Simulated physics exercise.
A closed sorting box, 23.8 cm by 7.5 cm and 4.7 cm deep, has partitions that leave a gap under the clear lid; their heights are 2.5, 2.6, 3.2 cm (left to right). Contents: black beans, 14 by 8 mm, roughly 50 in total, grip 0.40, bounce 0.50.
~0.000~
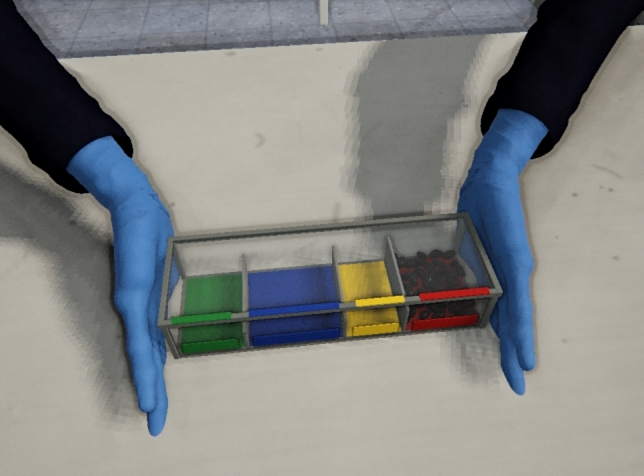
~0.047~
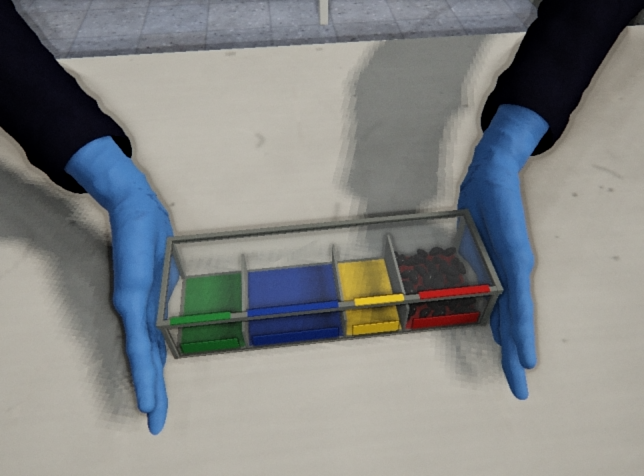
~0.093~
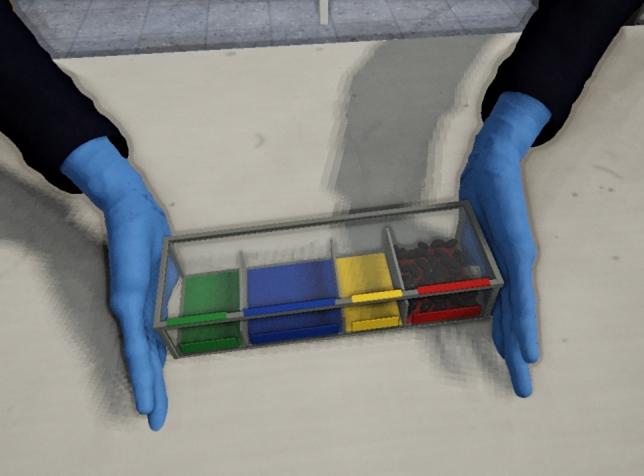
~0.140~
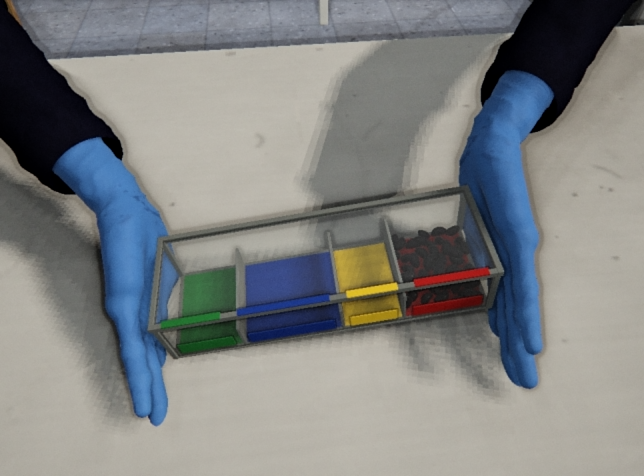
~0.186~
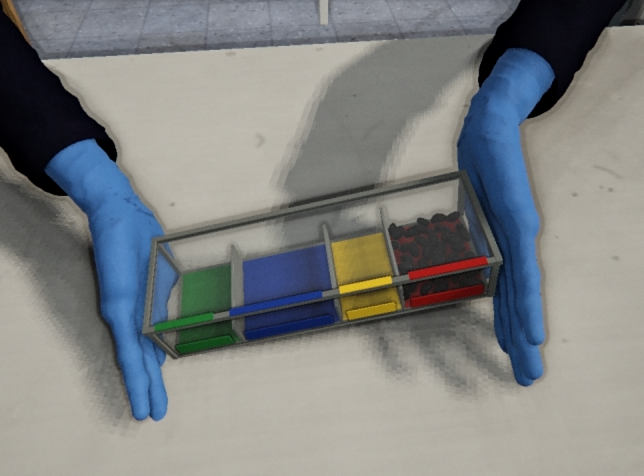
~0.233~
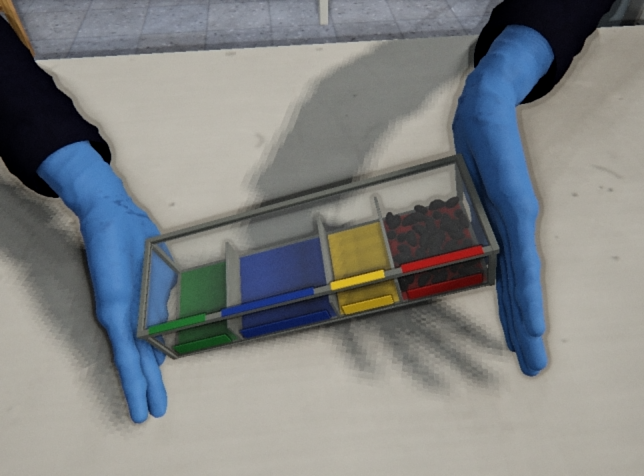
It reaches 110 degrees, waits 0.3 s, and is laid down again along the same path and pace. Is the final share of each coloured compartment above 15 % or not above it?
Red - above; blue - not above; green - above; yellow - not above.
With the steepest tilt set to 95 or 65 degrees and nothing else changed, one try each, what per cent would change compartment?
Around 30 and 0 in a hundred, respectively.
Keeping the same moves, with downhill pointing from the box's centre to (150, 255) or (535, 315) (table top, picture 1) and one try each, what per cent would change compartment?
Around 40 % for the first direction, around 0 % for the second.
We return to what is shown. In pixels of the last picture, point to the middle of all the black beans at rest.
Once everything settles, the centre is around (407, 307).
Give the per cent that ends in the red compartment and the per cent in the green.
Red at 65 and green at 30, in per cent.
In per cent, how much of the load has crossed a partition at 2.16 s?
Roughly 35 %.
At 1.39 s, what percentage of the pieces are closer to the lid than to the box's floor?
Close to 70 in a hundred.
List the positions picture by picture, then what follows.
In the first picture, box tilt 0 degrees, front corners at (164, 322) and (495, 290); red 100 %.
In the second picture, box tilt 1 degrees, front corners at (163, 322) and (495, 288).
In the third picture, box tilt 3 degrees, front corners at (160, 324) and (496, 281), lowest corner left front.
In the fourth picture, box tilt 8 degrees, front corners at (155, 326) and (496, 270), lowest corner left front.
In the fifth picture, box tilt 12 degrees, front corners at (149, 329) and (494, 259), lowest corner left front.
In the sixth picture, box tilt 17 degrees, front corners at (144, 332) and (491, 247), lowest corner left front; red 100 %. Its pace works out near 95 degrees a second.
Then, at 1.39 s, tilt 110 degrees; red 70 %, blue 10 %, green 20 %.
Then, at 2.16 s, tilt 57 degrees; red 65 %, green 30 %, yellow 5 %.
After 2.96 s, tilt 0 degrees; red 65 %, green 30 %, yellow 5 %.
In the end, at 3.3 s, red 65 %, blue 0 %, green 30 %, yellow 5 %.
